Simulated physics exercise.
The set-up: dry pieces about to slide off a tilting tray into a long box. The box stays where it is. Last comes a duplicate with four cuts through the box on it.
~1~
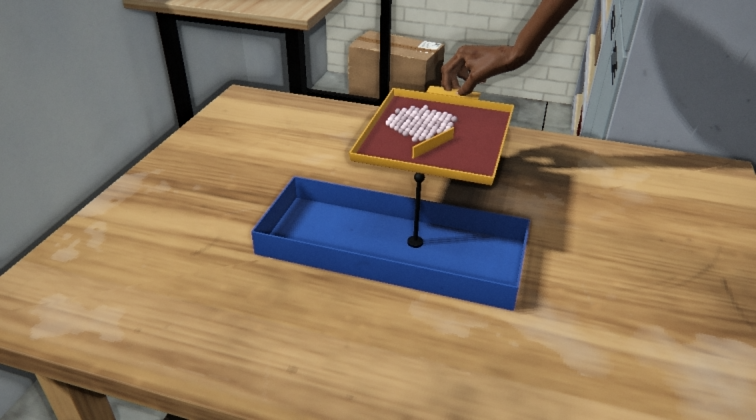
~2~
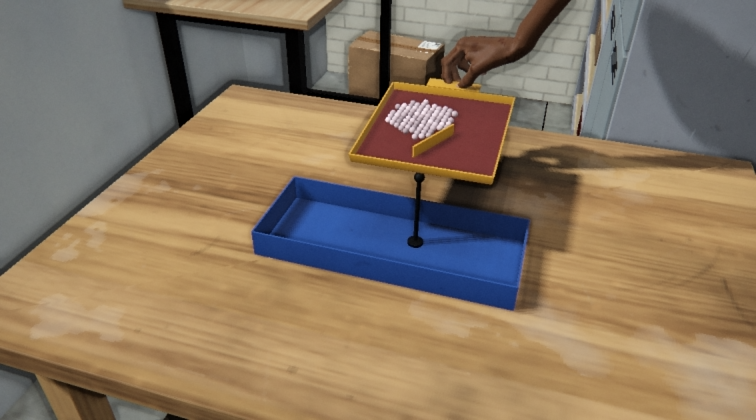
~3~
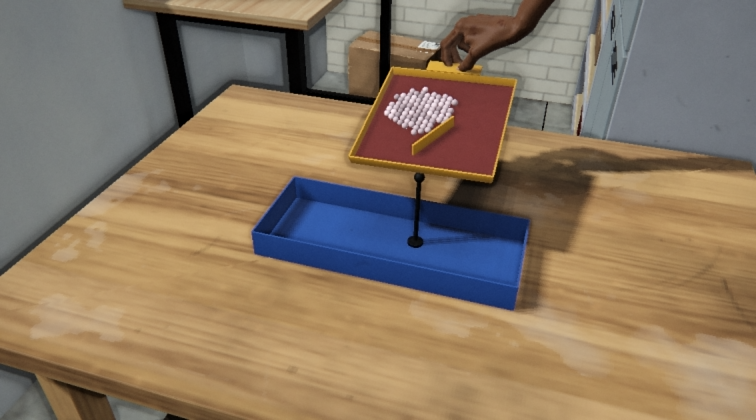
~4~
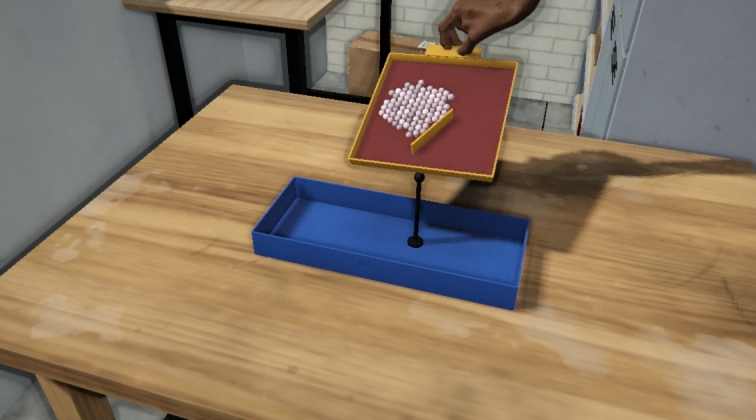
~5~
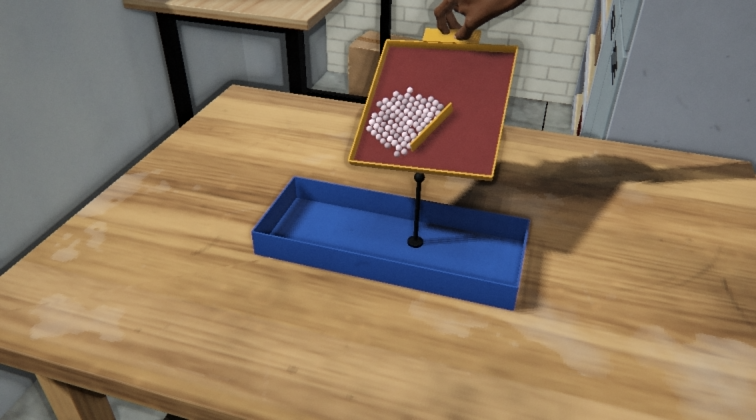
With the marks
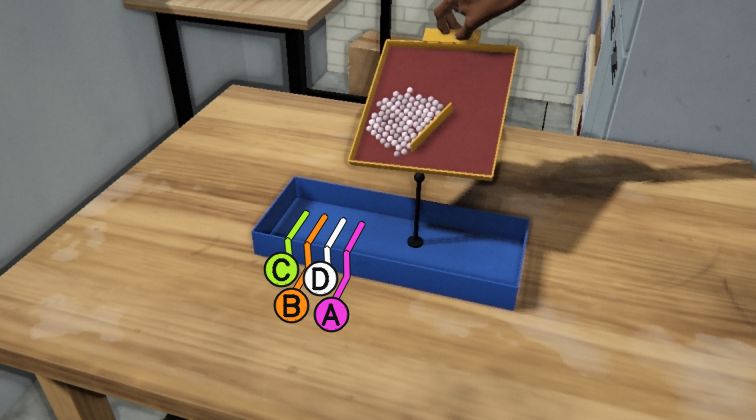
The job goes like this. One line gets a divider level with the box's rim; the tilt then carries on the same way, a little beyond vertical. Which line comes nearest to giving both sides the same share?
Take A.
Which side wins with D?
Right.
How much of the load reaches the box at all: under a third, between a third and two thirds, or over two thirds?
Over two thirds.
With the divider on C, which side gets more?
The right side.
On the marked copy, line A crosses the front rim at (346, 251); line B crosses the front rim at (307, 243); line C crosses the front rim at (288, 239); line D crosses the front rim at (327, 247).
Choosing A, of what is caught, about half on the left of the divider, about half on the right.
Choosing B, of what is caught, a stray few on the left of the divider, nearly all on the right.
Choosing C, of what is caught, none on the left of the divider, all on the right.
Choosing D, of what is caught, a small part on the left of the divider, most on the right.
